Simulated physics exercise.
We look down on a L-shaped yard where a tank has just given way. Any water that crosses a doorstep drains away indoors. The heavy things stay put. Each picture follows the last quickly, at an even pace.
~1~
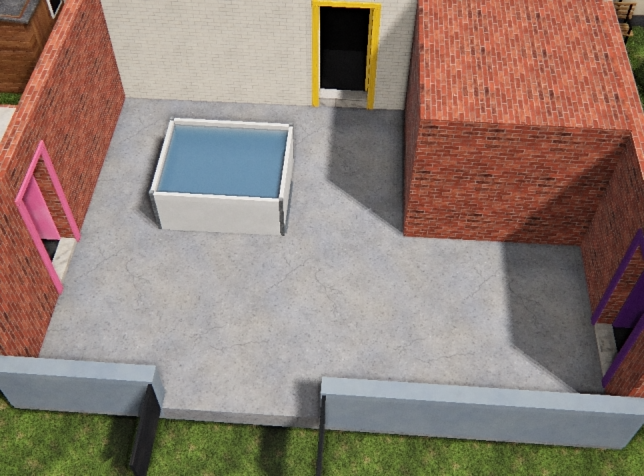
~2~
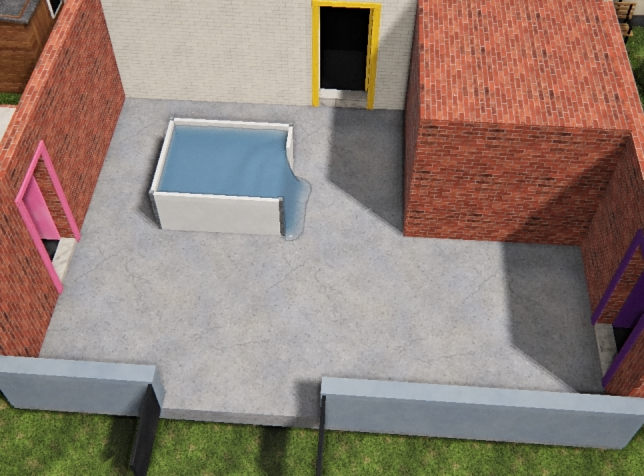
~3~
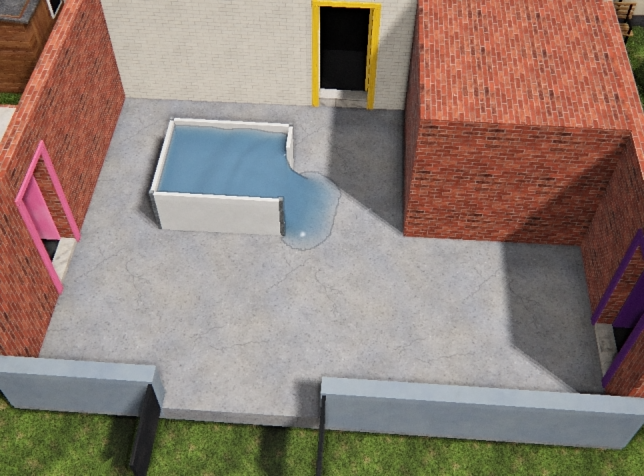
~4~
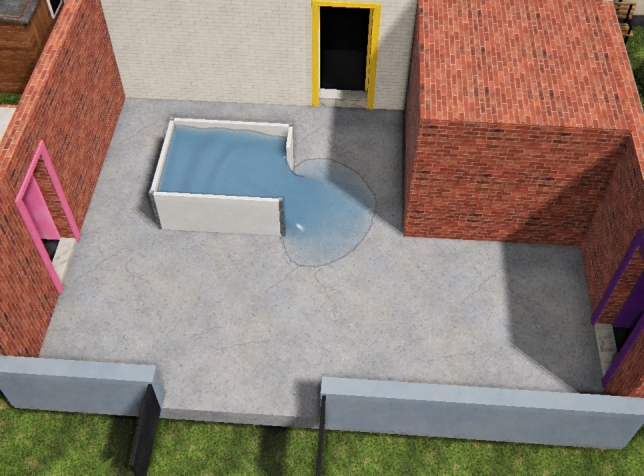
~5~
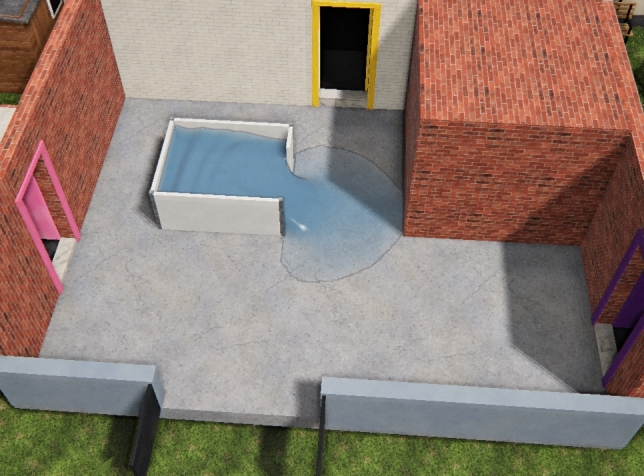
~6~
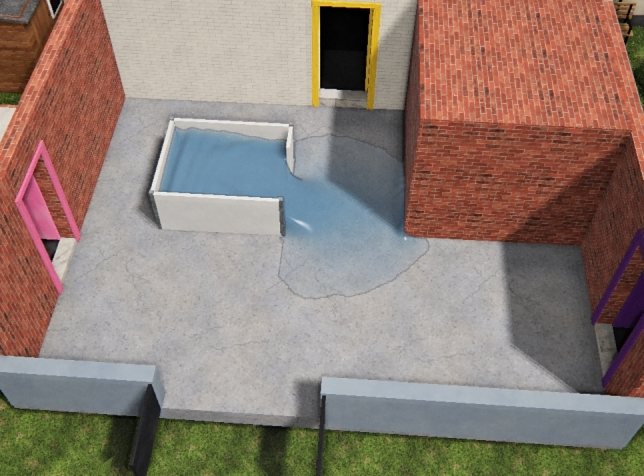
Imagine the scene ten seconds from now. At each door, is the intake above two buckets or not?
Result: The purple door ends up above the line; the yellow door ends up at or below the line; the pink door ends up at or below the line.
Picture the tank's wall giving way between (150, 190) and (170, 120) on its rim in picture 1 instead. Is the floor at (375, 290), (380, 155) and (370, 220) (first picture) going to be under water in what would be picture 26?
Sequence of results: Missed by the flood, reached by the flood, missed by the flood.
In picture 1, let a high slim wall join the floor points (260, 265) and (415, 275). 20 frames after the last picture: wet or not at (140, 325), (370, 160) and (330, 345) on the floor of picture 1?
Outcome per location, in sequence: Unsoaked, soaking, unsoaked.
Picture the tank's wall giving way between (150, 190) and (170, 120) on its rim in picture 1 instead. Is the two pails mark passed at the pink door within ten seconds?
After that, pink door tops the limit.
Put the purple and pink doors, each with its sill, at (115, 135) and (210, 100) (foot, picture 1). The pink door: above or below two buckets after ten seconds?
Result - the pink one stays within limits.
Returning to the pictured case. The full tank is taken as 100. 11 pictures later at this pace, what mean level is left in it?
Around 44 percent.
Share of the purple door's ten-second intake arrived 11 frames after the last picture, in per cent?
About 0 %.
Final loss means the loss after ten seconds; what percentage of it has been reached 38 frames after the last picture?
Roughly 40 percent of it.
A moment on, water covers 25 % of the floor; the purple door not reached, the yellow door not reached, the pink door not reached.
Next, water covers 45 % of the floor; the purple door wet at the sill, nothing in, the yellow door wet at the sill, nothing in, the pink door not reached.
Then, water covers 55 % of the floor; the purple door over two buckets in, the yellow door under two buckets in, the pink door not reached.
Later, water covers 80 % of the floor; the purple door over two buckets in, the yellow door under two buckets in, the pink door wet at the sill, nothing in.
In the end, water covers 95 % of the floor; the purple door over two buckets in, the yellow door under two buckets in, the pink door wet at the sill, nothing in.
